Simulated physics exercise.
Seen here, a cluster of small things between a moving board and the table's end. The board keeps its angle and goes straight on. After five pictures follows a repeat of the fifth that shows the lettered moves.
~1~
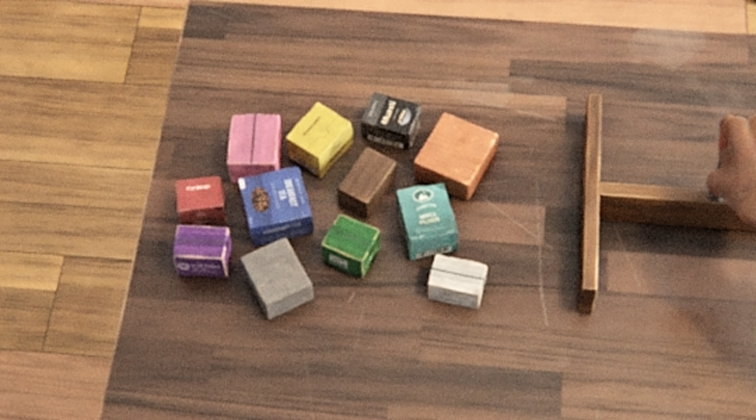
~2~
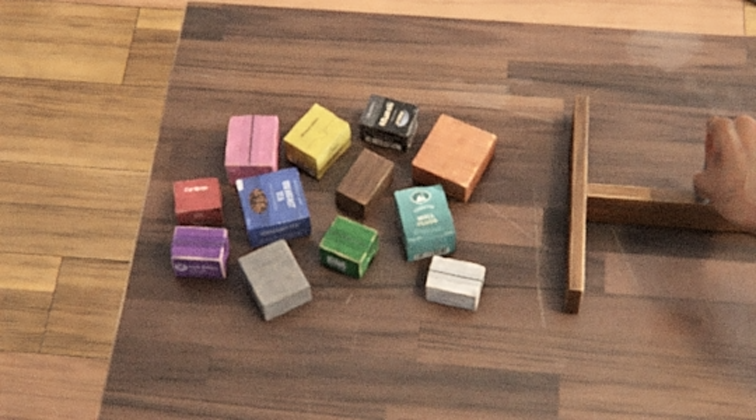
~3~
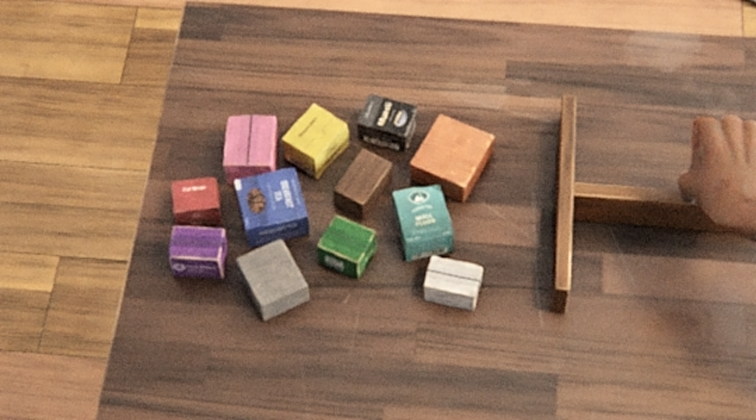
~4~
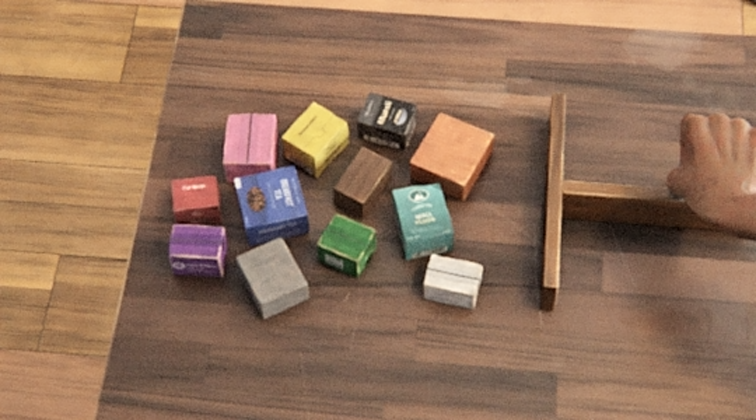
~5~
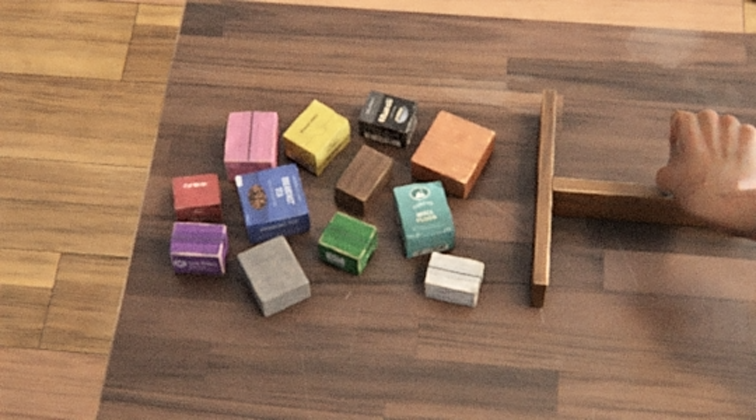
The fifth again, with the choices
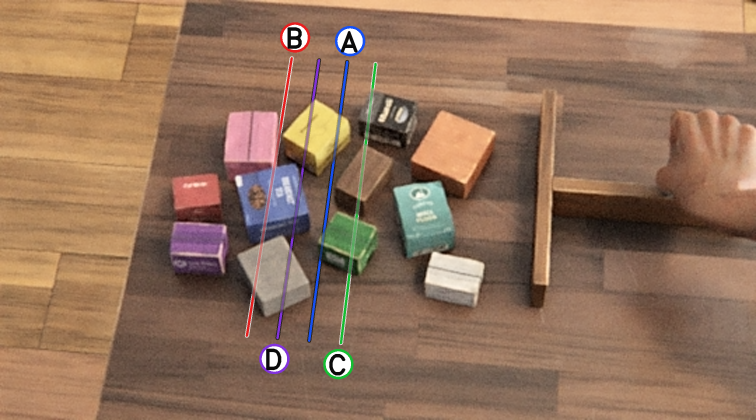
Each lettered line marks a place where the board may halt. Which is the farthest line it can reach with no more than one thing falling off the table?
D.
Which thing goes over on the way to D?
The red packet goes over.
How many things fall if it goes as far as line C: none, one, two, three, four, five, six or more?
By then, none.
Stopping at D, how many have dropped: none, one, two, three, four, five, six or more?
In all, one.
On the copy, A at (329, 193); B at (271, 189); C at (359, 195); D at (299, 191).
On D. First, board (456, 176); black packet (370, 117); white box (415, 277).
Then, board (368, 170); red packet (184, 201); purple box (192, 251).
Finally, board (303, 165); red packet over the edge; pink box (163, 145); one fallen.
By contrast, A is within the limit but short; B drops two; C is within the limit but short.
